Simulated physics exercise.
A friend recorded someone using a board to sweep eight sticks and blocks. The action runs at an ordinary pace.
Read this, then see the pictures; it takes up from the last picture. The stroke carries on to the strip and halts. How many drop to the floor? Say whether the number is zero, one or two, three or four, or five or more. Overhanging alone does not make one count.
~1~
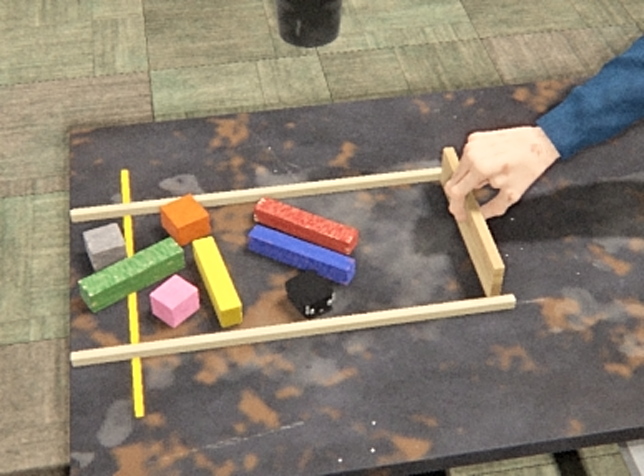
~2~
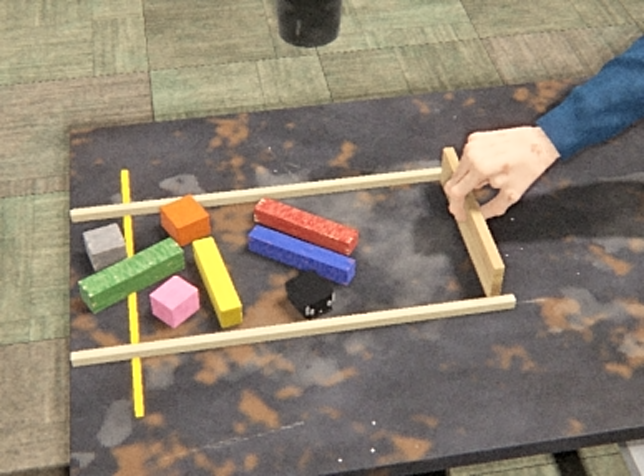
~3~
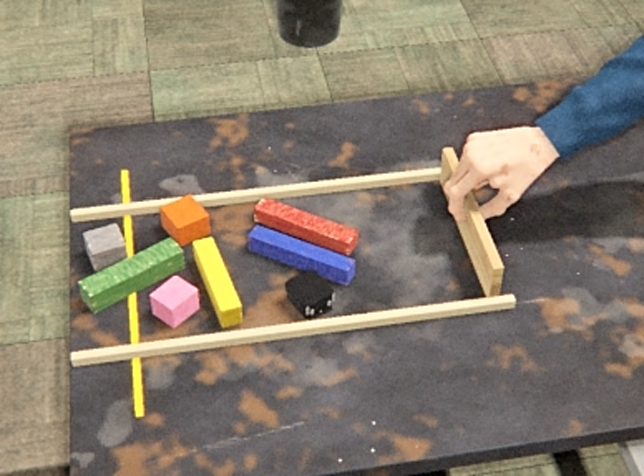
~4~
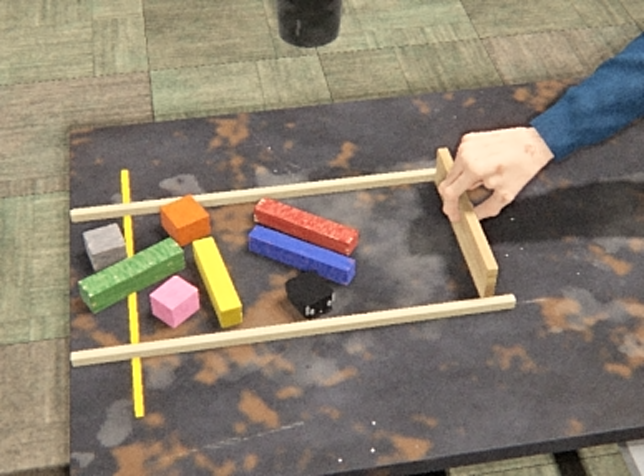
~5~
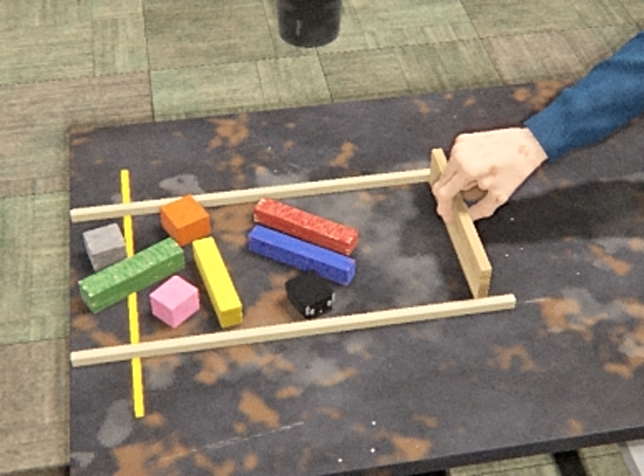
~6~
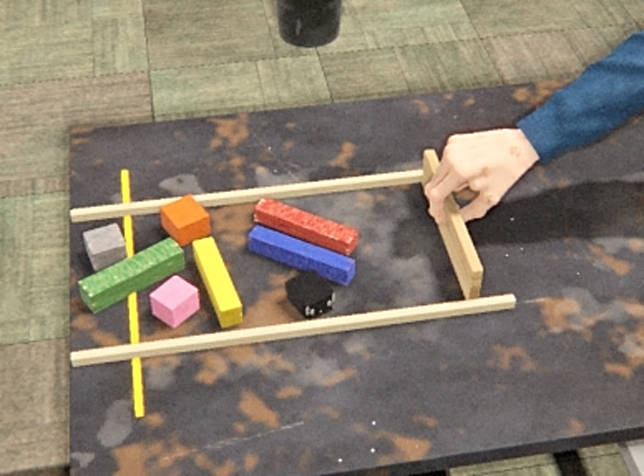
The push clears three or four off the end, I'd bet.
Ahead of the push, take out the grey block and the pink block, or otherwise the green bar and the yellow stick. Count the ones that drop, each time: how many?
First 1, then 1.
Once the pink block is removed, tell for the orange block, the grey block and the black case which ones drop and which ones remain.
Final state: Orange block in place, grey block off, black case in place.
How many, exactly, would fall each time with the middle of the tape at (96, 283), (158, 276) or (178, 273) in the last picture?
In that order 6, 1 and 0.
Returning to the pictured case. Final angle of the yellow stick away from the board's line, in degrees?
The angle is about 0 degrees.
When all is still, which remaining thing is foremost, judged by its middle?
It's the yellow stick that is foremost.
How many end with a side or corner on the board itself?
I count 2 of them.
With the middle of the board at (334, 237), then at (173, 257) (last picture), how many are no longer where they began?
The count is 2 at the first point and 8 at the second.
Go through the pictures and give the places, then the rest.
In the first frame, grey block (106, 247); green bar (133, 274); pink block (175, 302); board (470, 221); tape (131, 279).
In the second frame, green bar (133, 275); board (470, 221).
In the third frame, pink block (175, 302); yellow stick (217, 281).
In the fourth frame, grey block (106, 248); orange block (185, 220).
In the fifth frame, green bar (133, 275); blue bar (301, 255).
In the sixth frame, grey block (106, 248); green bar (133, 275); pink block (175, 302); board (450, 223); tape (131, 279).
Early on, none off yet; grey block at rest near (106, 248); green bar at rest near (133, 275); pink block at rest near (175, 302).
Finally, the number that fall off is three or four; lost, pink block, green bar and grey block.
